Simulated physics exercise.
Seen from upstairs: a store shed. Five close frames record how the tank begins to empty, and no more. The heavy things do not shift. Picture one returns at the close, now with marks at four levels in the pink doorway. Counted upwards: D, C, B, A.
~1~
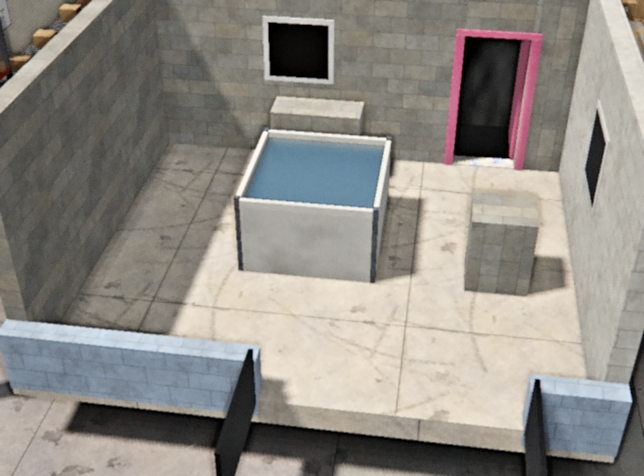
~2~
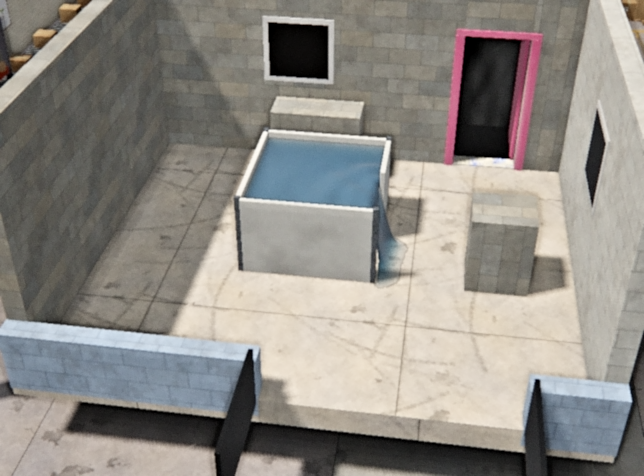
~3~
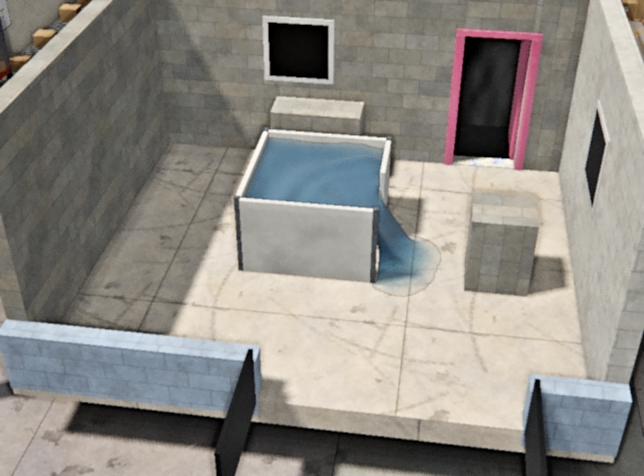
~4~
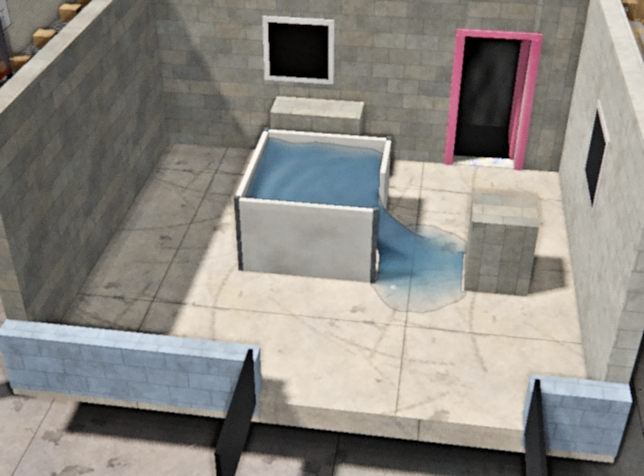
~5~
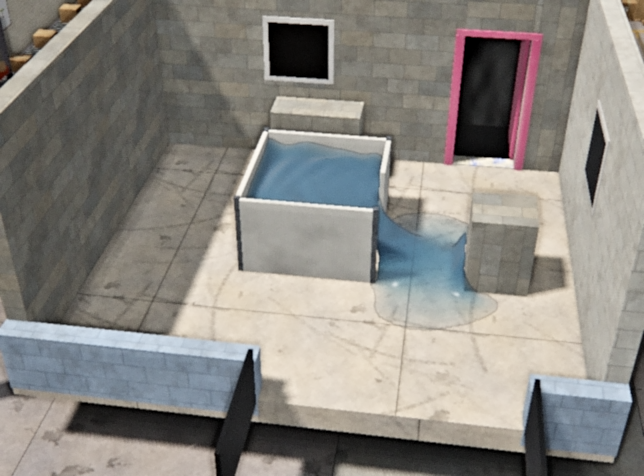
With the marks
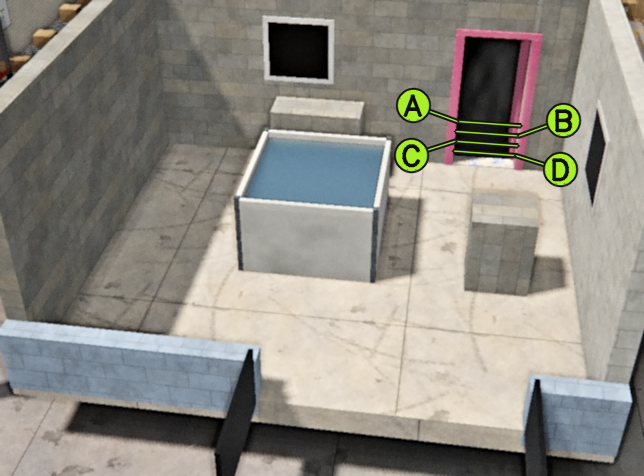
Water pours from the right side of a tank and spreads around a block.
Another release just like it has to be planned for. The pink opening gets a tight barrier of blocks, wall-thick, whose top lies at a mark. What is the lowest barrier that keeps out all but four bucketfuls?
Use mark D.
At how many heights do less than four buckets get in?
All of them.
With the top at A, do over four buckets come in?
No.
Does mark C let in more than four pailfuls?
No.
On the marked copy, A at (488, 123); B at (487, 133); C at (486, 143); D at (485, 153); from the bottom up D, C, B, A.
With A, nothing gets over.
With B, nothing gets over.
With C, nothing gets over.
With D, a splash gets over, under a bucket.
